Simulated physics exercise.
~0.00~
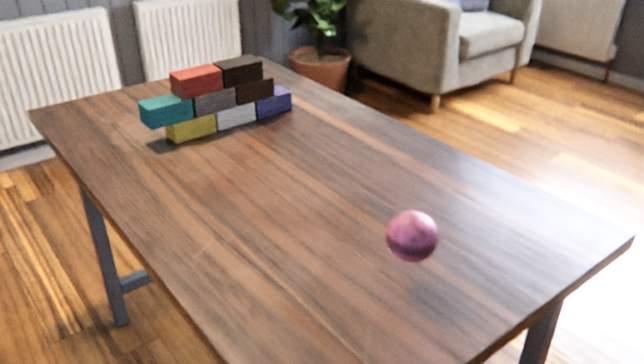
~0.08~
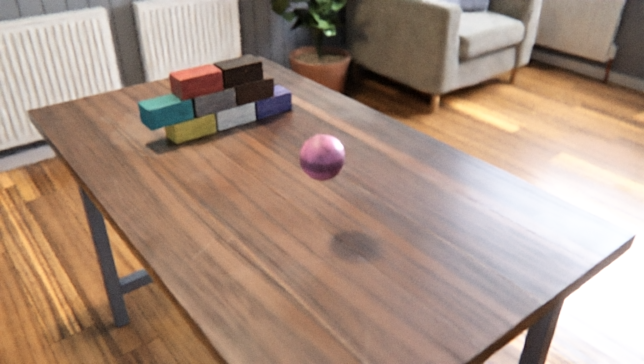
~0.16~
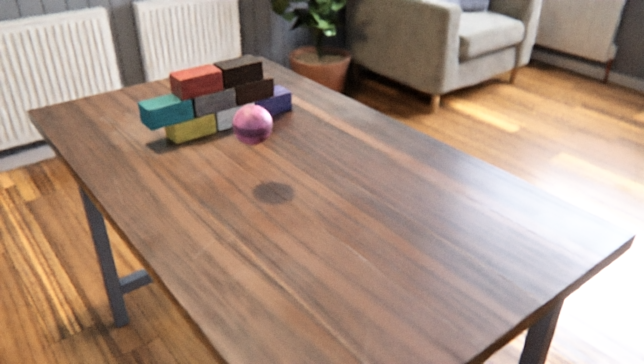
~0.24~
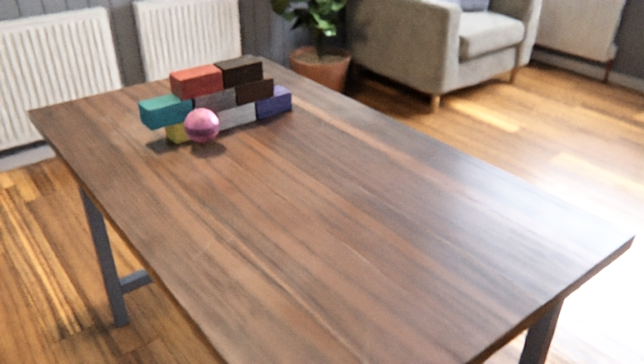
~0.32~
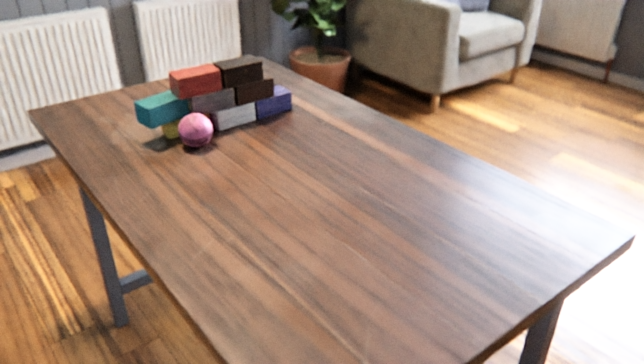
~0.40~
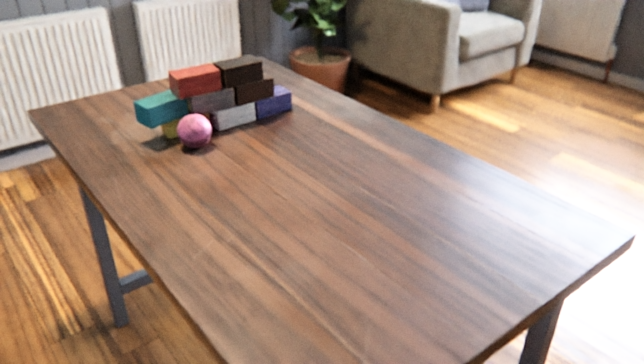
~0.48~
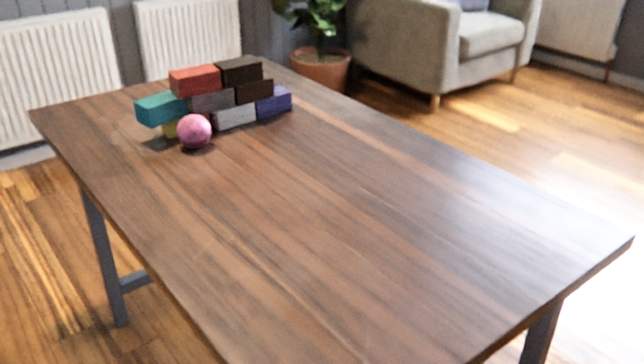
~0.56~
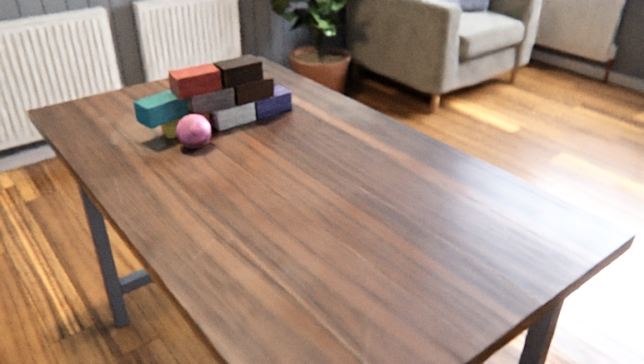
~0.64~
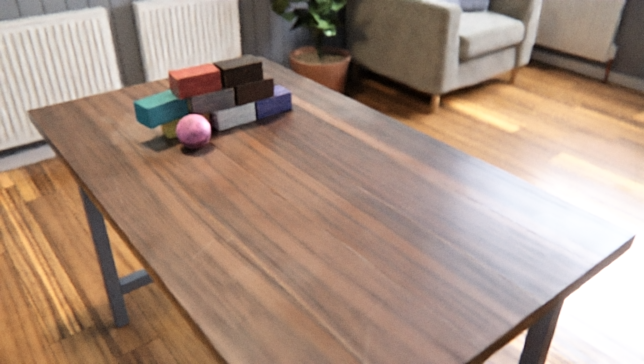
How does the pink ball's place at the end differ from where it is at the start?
At the start the pink ball is in the air over the near right part of the table. At the end it rests on the tabletop toward the far left, right in front of the pile by the yellow block.
